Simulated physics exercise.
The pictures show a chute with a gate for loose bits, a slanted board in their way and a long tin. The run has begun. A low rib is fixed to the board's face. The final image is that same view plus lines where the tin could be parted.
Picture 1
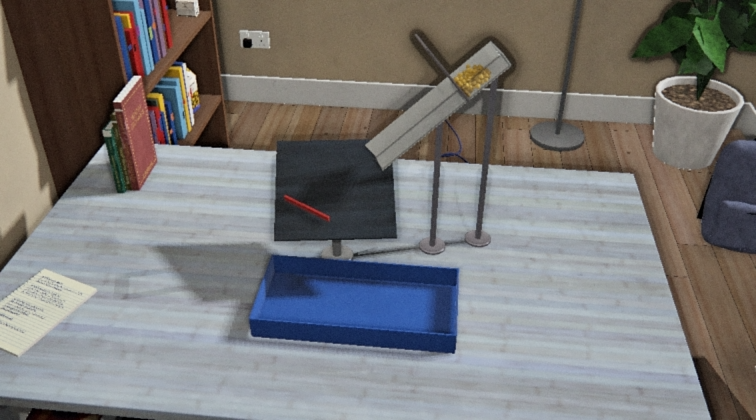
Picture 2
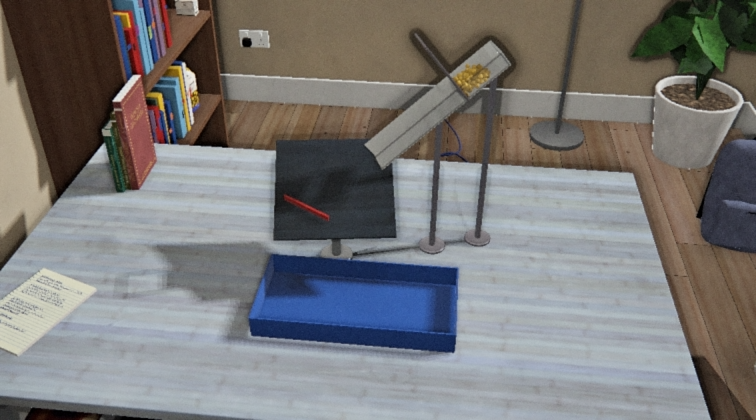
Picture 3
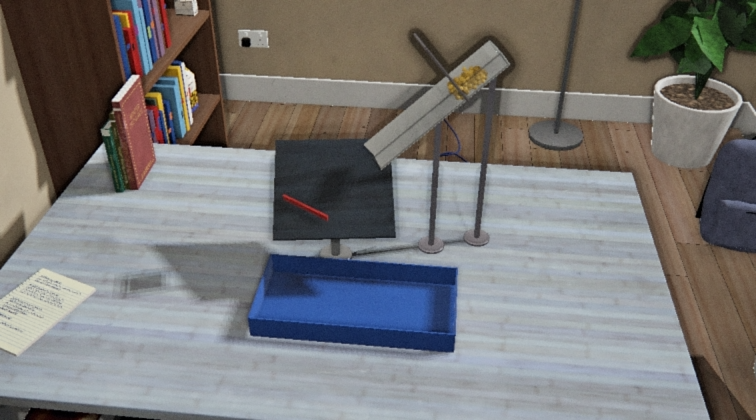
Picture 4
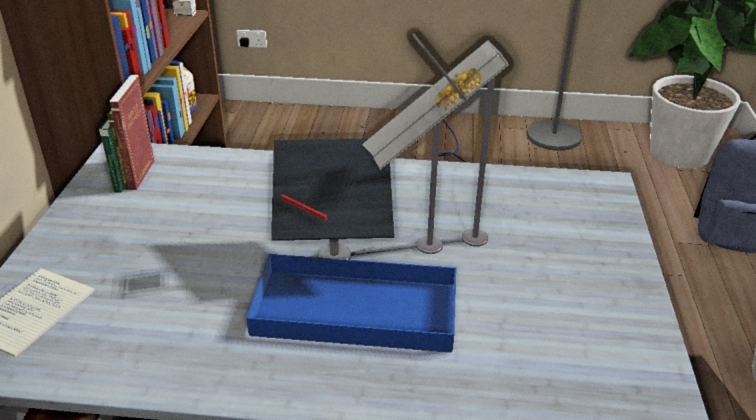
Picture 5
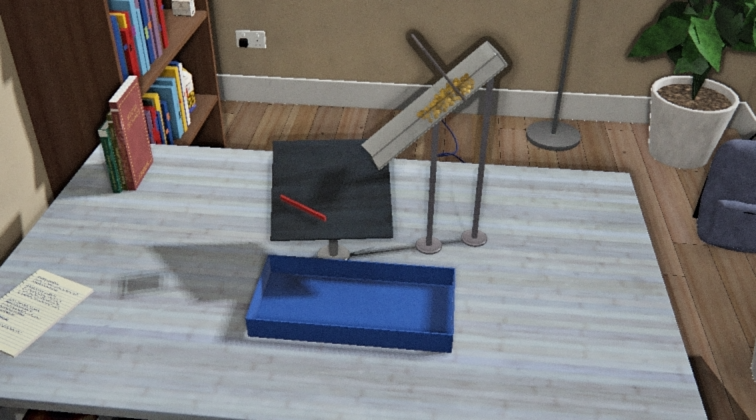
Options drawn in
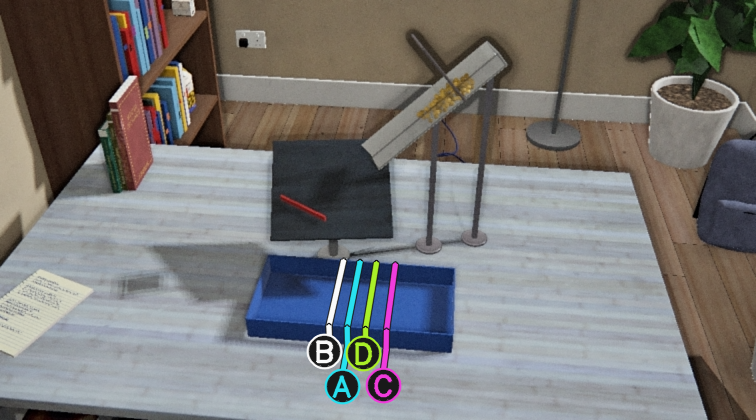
A pale wooden table fills a room seen from above at an angle, with a bookshelf at the upper left and a potted plant at the upper right. A blue tray sits before a dark slanted board with a red strip, beside a grey chute on thin stands, books and a paper at left. Yellow bits slide a short way down the chute, spreading out, while all else stays practically still.
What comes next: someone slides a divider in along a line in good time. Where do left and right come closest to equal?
Line B.
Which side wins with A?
More lands on the left.
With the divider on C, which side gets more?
More lands on the left.
On the marked copy, line A crosses the front rim at (347, 326); line B crosses the front rim at (329, 325); line C crosses the front rim at (386, 329); line D crosses the front rim at (365, 328).
For line A, of what is caught, nearly all on the left of the divider, a stray few on the right.
For line B, of what is caught, about half on the left of the divider, about half on the right.
For line C, of what is caught, all on the left of the divider, none on the right.
For line D, of what is caught, all on the left of the divider, none on the right.
